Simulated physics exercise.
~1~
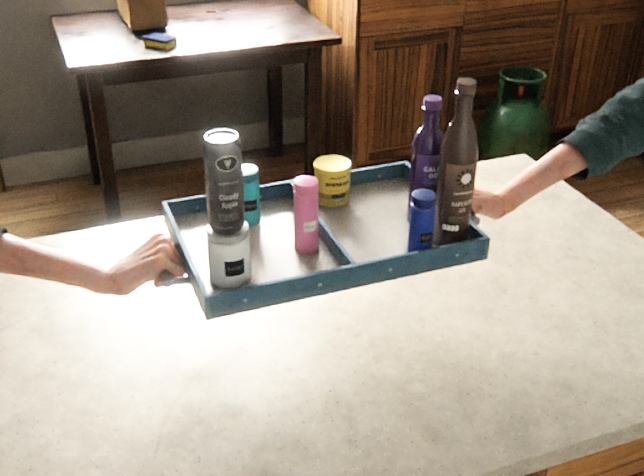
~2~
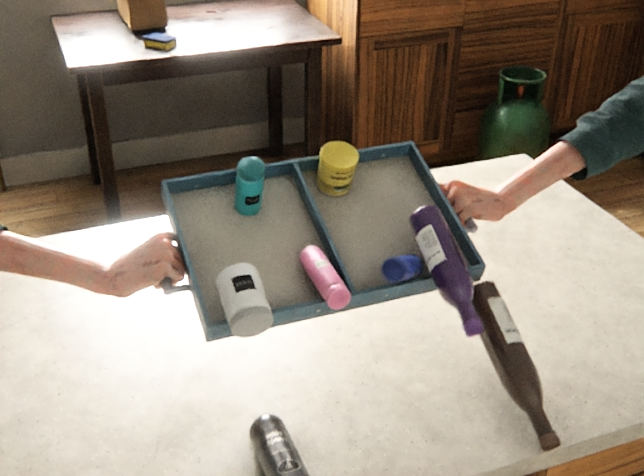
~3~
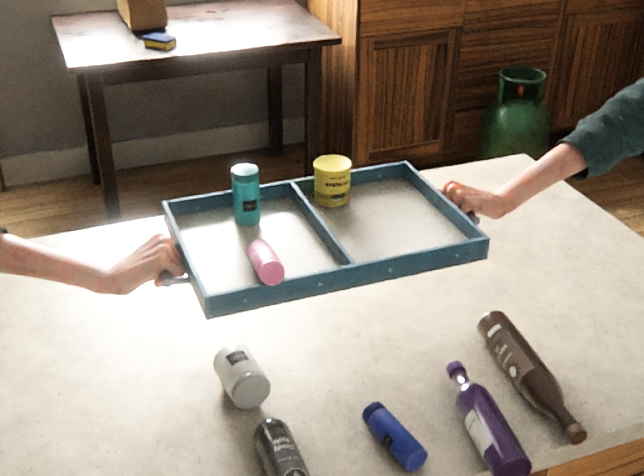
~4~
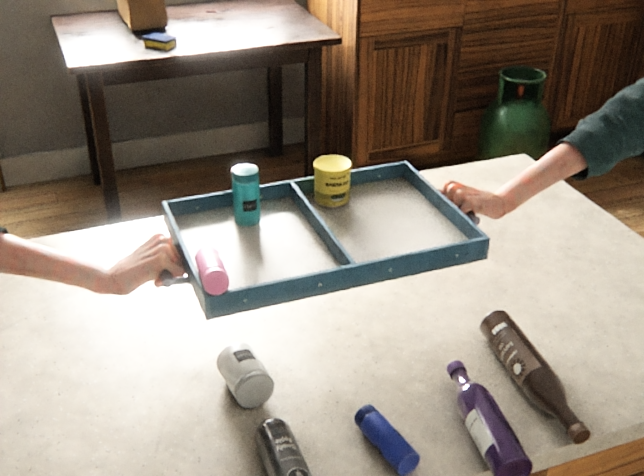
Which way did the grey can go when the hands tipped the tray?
The grey can went down, falling over the near edge of the tray and ending up on its side on the table.
